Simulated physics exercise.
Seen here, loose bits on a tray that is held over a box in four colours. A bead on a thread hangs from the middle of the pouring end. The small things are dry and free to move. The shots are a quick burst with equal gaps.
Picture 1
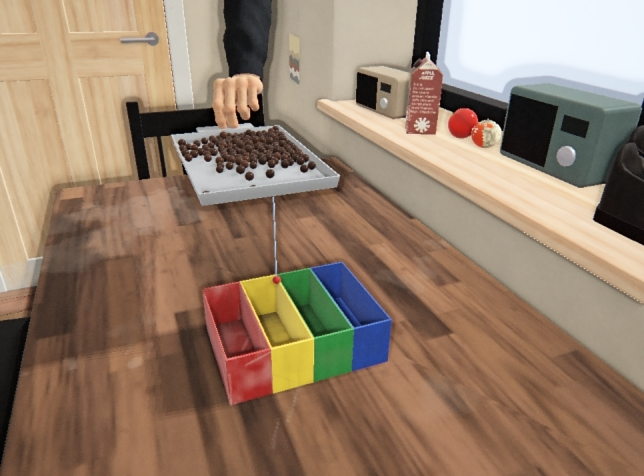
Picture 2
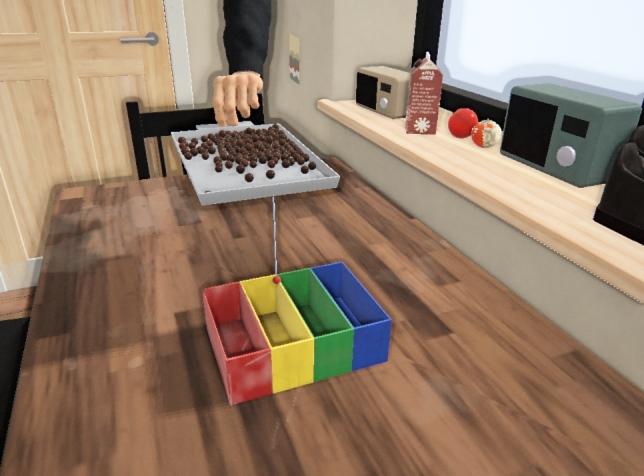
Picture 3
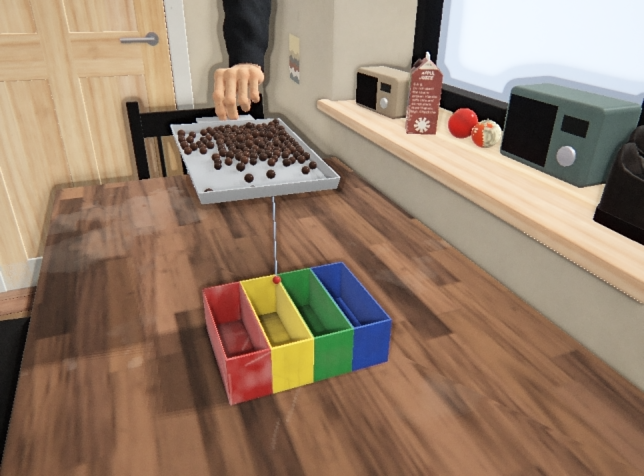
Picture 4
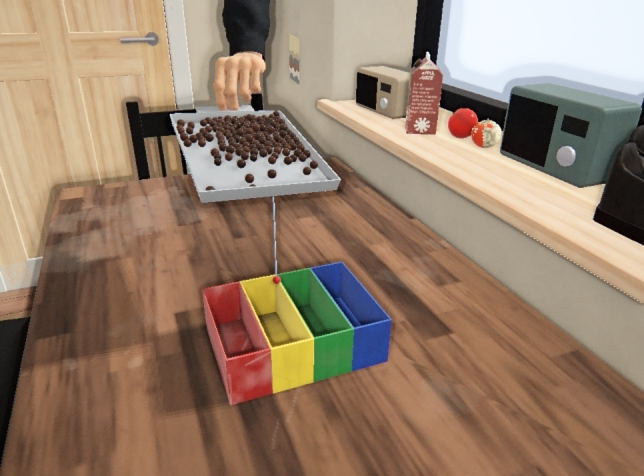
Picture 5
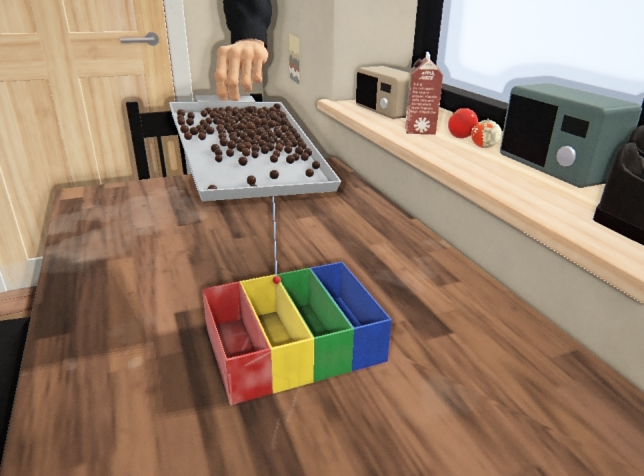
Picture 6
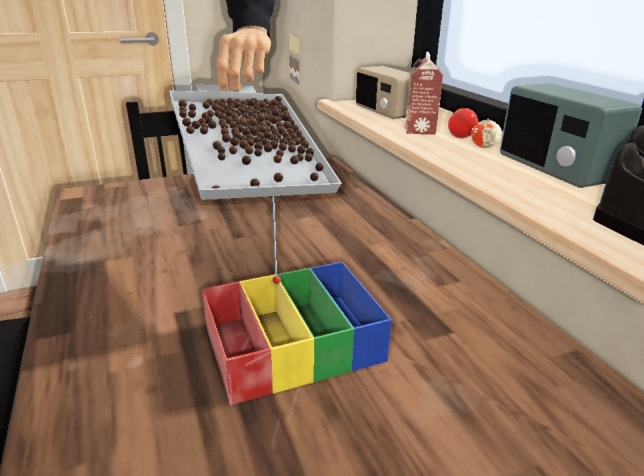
Beside a windowsill, a hand above a wooden table raising a tray's far end, brown balls shifting above a four-coloured box.
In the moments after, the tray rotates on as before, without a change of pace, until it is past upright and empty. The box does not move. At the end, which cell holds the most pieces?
Fullest: The blue cell.
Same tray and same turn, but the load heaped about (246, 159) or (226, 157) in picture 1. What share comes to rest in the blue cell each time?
The first gives 50 %, the second 50 %.
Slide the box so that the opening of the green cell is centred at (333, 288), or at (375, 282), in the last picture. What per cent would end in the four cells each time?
About 90 and 90 per cent.
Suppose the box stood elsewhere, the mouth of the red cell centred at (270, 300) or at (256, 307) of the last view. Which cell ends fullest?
The first try: That green cell. The second: The cell in green.
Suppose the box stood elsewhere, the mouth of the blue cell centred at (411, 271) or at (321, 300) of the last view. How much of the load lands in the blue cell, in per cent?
First some 0, then 30 per cent.
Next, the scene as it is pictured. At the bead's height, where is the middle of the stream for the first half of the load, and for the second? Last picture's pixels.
At about (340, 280), then at (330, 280).
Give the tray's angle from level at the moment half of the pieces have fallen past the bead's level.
Around 85° of tilt.
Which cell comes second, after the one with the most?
It is green.
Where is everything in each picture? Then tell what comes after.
In the first picture, corners of the pouring end (201, 193) and (337, 175), level; middle of the load (253, 147), chocolate balls; bead on its thread (276, 280); red cell (250, 373); yellow cell (293, 362); green cell (333, 351); blue cell (371, 341).
In the second picture, corners of the pouring end (201, 193) and (337, 176), level; middle of the load (253, 146).
In the third picture, corners of the pouring end (201, 192) and (337, 177), tipped barely, lowest at the right corner; middle of the load (253, 142), about a tenth on the move.
In the fourth picture, corners of the pouring end (202, 190) and (338, 179), tipped a little, lowest at the right corner; middle of the load (253, 135), about a tenth on the move.
In the fifth picture, corners of the pouring end (202, 189) and (338, 180), tipped a little, lowest at the right corner; middle of the load (254, 129), roughly a quarter on the move.
In the sixth picture, corners of the pouring end (203, 188) and (338, 182), tipped clearly, lowest at the right corner; middle of the load (255, 124), roughly two thirds on the move; red cell (250, 373); yellow cell (293, 362); green cell (333, 351); blue cell (371, 341).
Just after the last frame, tray tipped steeply; roughly two thirds on the tray; about a tenth in the blue cell; just a few in the green cell; roughly a quarter falling or outside the box.
A moment on, tray tipped past a quarter turn; just a few on the tray; roughly a third in the blue cell; roughly a quarter in the green cell; about a tenth in the yellow cell; roughly a quarter falling or outside the box.
Further on, tray tipped past a quarter turn; roughly half in the blue cell; roughly a third in the green cell; about a tenth in the yellow cell; just a few in the red cell; about a tenth falling or outside the box.
When it is over, tray tipped past a quarter turn; roughly half in the blue cell; roughly a third in the green cell; about a tenth in the yellow cell; just a few in the red cell; about a tenth outside the box.
